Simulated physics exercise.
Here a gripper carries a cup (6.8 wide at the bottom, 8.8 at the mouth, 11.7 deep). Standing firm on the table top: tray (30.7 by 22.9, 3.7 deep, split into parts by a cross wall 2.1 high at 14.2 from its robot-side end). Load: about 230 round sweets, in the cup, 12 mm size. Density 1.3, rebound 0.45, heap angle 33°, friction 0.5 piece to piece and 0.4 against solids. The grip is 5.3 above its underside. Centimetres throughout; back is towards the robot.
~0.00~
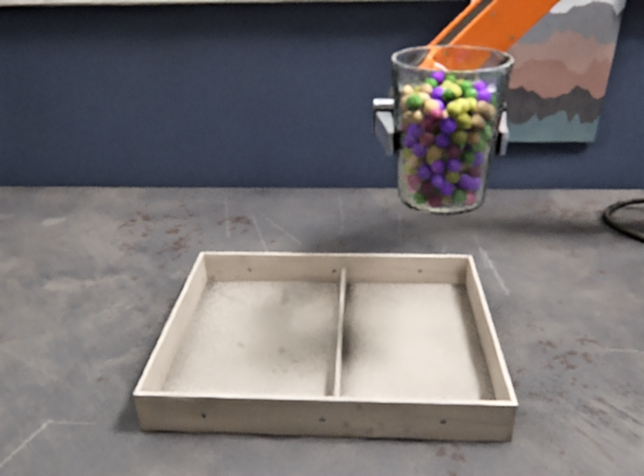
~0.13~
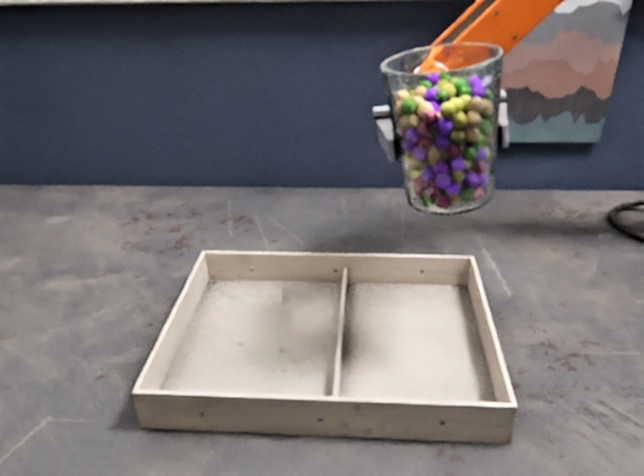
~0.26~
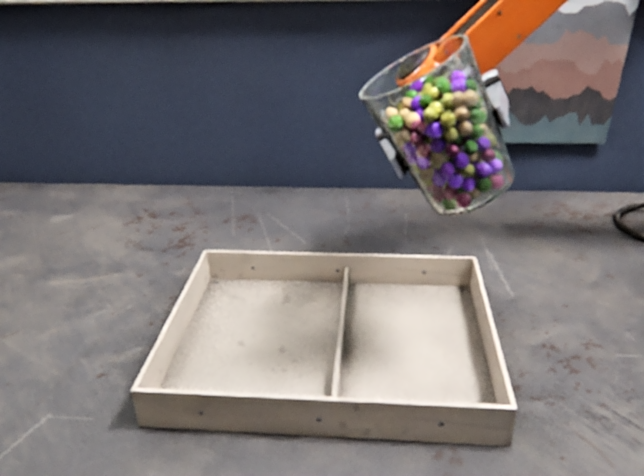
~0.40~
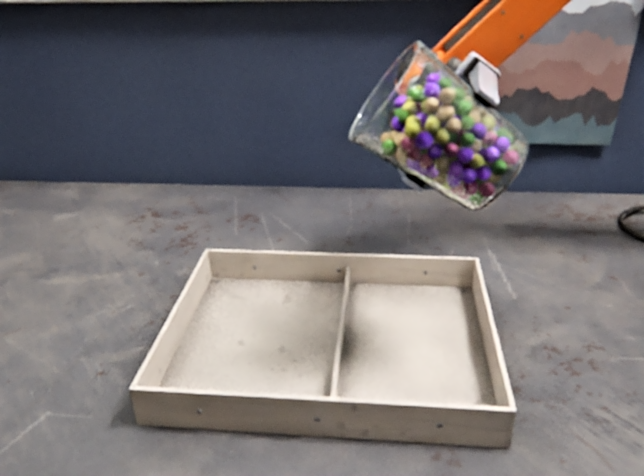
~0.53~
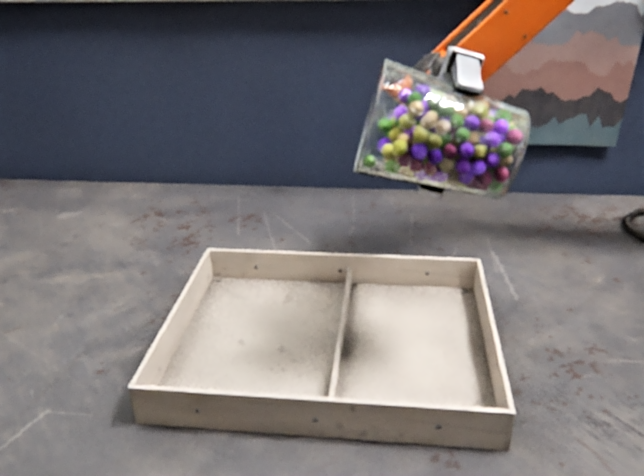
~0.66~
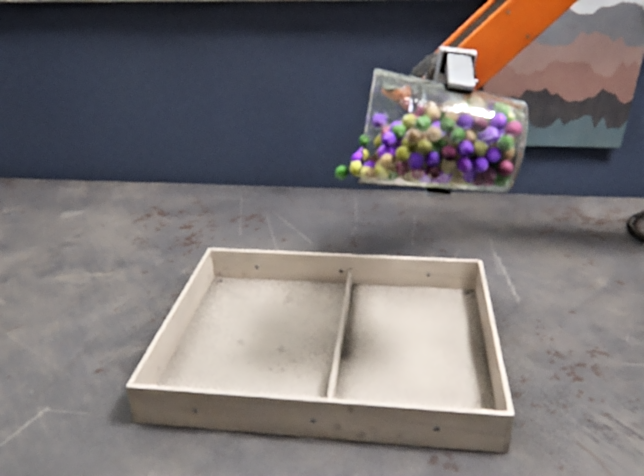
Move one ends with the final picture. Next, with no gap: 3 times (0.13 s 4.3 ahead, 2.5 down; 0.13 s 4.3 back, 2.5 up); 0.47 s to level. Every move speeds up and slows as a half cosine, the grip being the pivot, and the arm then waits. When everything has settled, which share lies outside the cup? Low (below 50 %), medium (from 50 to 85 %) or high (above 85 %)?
A medium share, from 50 to 85 %, ends outside the cup.
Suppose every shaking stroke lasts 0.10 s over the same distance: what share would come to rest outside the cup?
Then about 60 per cent.
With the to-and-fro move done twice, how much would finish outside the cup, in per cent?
It would be near 55 per cent.
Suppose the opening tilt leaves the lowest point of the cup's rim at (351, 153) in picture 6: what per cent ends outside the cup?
About 20 per cent.
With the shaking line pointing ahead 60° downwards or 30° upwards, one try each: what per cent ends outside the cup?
Some 30 and 90 per cent.
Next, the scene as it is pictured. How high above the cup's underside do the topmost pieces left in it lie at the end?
Some 6.0 cm.
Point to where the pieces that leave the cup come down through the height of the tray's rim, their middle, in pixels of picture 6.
Near (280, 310).
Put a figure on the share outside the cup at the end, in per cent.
Roughly 65 per cent.
By 1.16 s, tilted 83° forward, highest piece 22 above the table; 130 in the cup, 71 in the far-side part, 2 in the robot-side part, 27 in flight or on a rim.
By 1.66 s, tilted 46° forward, highest piece 24 above the table; 136 in the far-side part, 80 in the cup, 11 in the robot-side part, 3 in flight or on a rim.
By 2.11 s, level, highest piece 23 above the table; 137 in the far-side part, 80 in the cup, 13 in the robot-side part.
By 3.16 s, level, highest piece 23 above the table; 137 in the far-side part, 80 in the cup, 13 in the robot-side part.
Final count, 137 in the far-side part, 80 in the cup, 13 in the robot-side part. That is 65 % outside the cup.
